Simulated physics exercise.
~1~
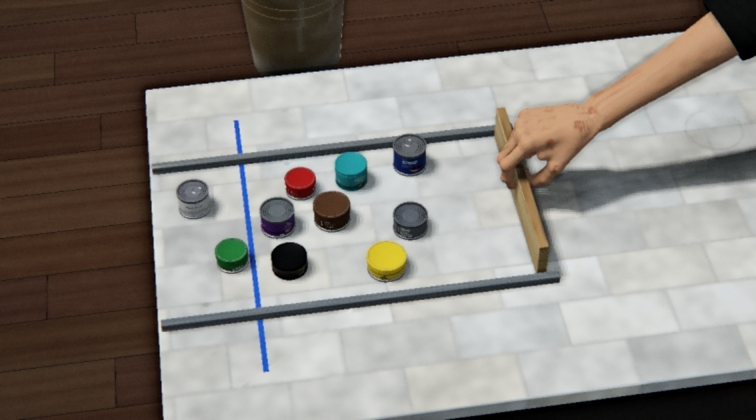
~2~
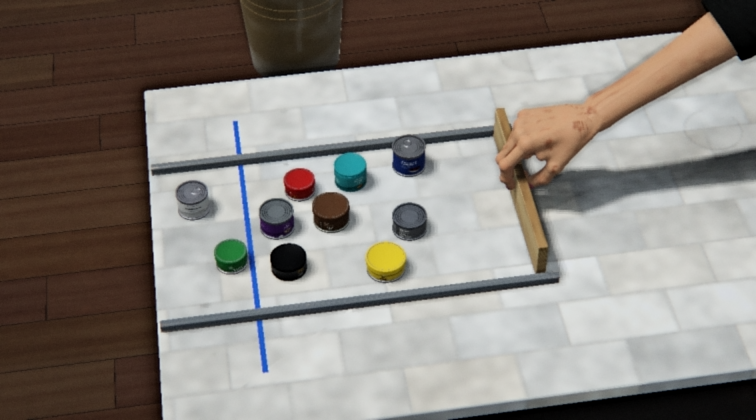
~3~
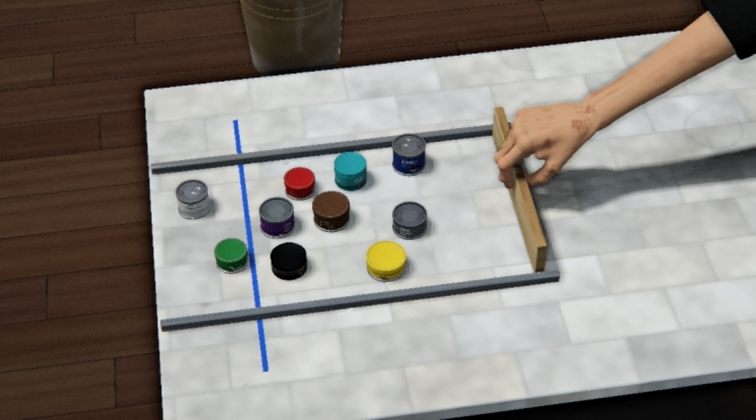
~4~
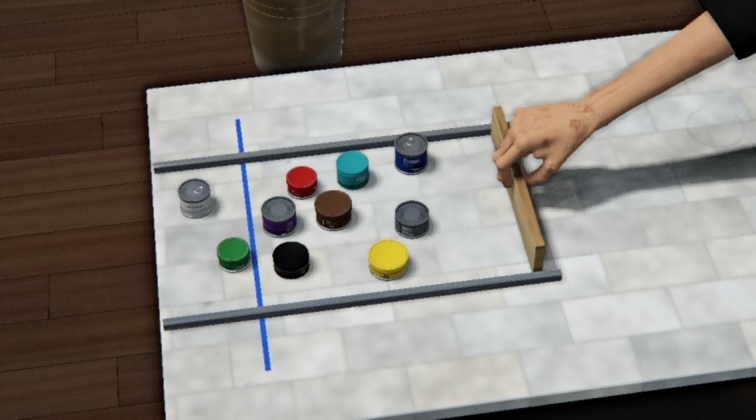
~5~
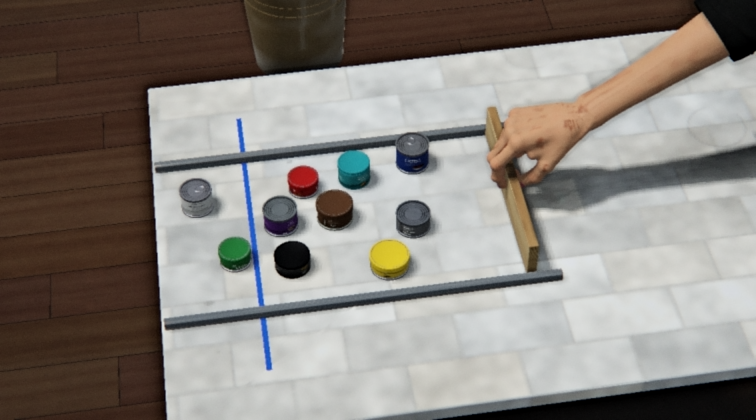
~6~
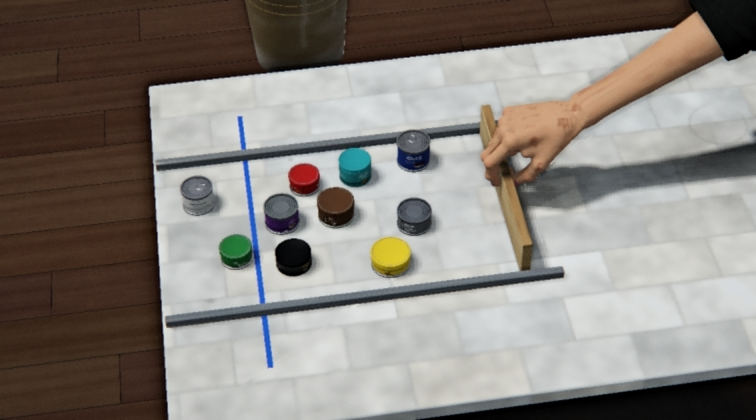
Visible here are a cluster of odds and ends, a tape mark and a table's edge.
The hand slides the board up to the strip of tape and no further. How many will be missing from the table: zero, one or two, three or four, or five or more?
Once it stops, the band for pieces knocked off is zero, pretty clearly.
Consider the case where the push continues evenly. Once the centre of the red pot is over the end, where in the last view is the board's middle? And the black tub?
The middle is at (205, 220) when it's the red pot, and at (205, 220) when it's the black tub.
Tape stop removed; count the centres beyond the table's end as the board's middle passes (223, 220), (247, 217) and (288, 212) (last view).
Respectively 1, 0 and 0.
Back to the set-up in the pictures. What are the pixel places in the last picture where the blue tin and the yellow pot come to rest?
Near (229, 165) and (240, 280).
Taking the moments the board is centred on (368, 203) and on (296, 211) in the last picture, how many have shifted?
Tally: 6; 9.
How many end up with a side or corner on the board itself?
That would be 5 of them.
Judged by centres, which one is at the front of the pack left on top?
Nearest at the end: The green pot.
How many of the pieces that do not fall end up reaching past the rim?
Number: 0.
Early on, none off yet; white tin at rest near (198, 195); green pot at rest near (236, 252); purple tin at rest near (282, 214).
A while later, none off yet; white tin at rest near (198, 195); green pot travelled a little near (223, 249); purple tin travelled about its own width near (248, 223).
Finally, the number that fall off is zero.
